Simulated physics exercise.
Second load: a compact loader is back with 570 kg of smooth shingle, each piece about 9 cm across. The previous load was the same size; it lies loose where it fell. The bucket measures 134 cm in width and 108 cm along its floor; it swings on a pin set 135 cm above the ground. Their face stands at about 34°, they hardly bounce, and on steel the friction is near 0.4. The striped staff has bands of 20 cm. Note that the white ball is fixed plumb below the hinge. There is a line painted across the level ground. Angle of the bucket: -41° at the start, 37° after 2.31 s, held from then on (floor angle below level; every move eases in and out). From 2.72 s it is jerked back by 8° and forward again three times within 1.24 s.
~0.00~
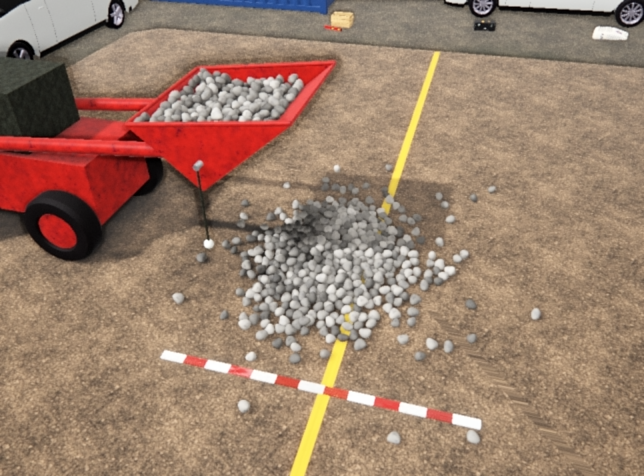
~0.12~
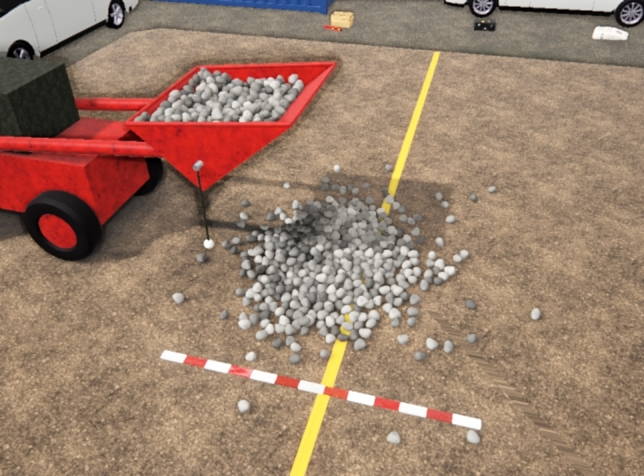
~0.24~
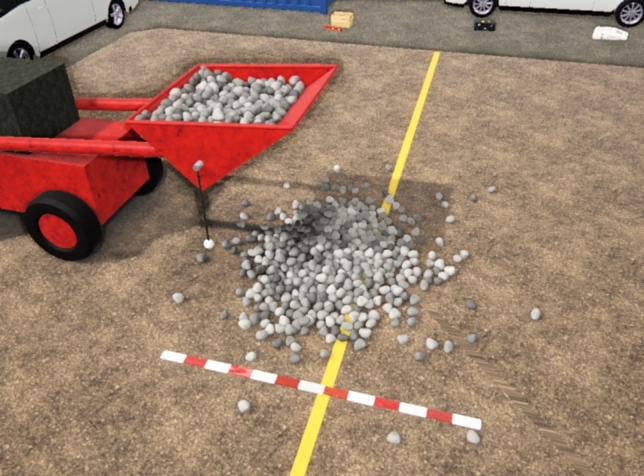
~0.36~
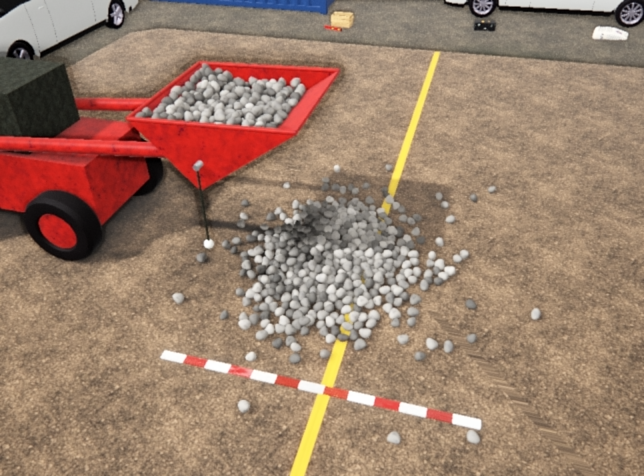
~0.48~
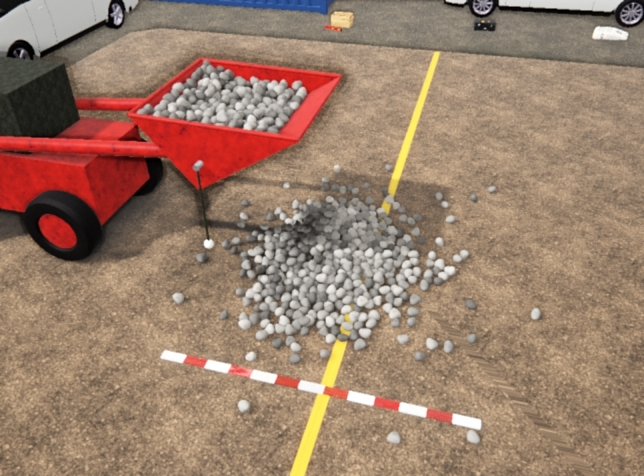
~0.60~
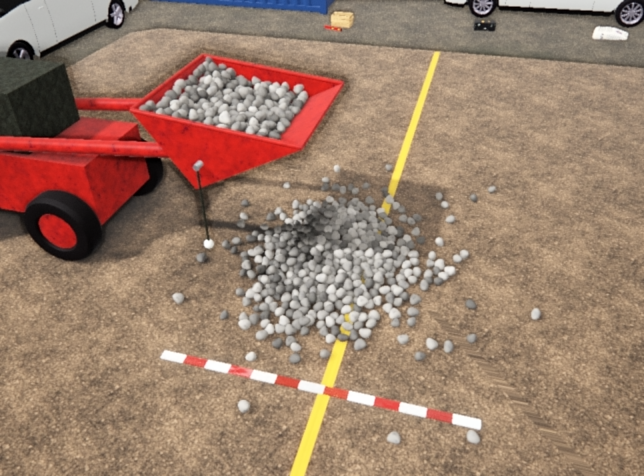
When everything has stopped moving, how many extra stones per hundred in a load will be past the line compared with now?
About 55 per hundred.
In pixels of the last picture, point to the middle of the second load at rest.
Centre at roughly (364, 253).
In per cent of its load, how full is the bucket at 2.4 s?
Some 20 percent, roughly.
After 1.7 s the floor is at 25°; in per cent of one load, 98 in the bucket, 78 short of the line, 23 past the line; the foremost stones are at (479, 285).
After 2.4 s the floor is at 37°; in per cent of one load, 22 in the bucket, 138 short of the line, 41 past the line; the foremost stones are at (479, 285).
After 4.4 s the floor is at 37°; in per cent of one load, 0 in the bucket, 122 short of the line, 78 past the line; the foremost stones are at (509, 292).
After 7.2 s the floor is at 37°; in per cent of one load, 0 in the bucket, 122 short of the line, 78 past the line; the foremost stones are at (509, 292). Net gain past the line, 55.
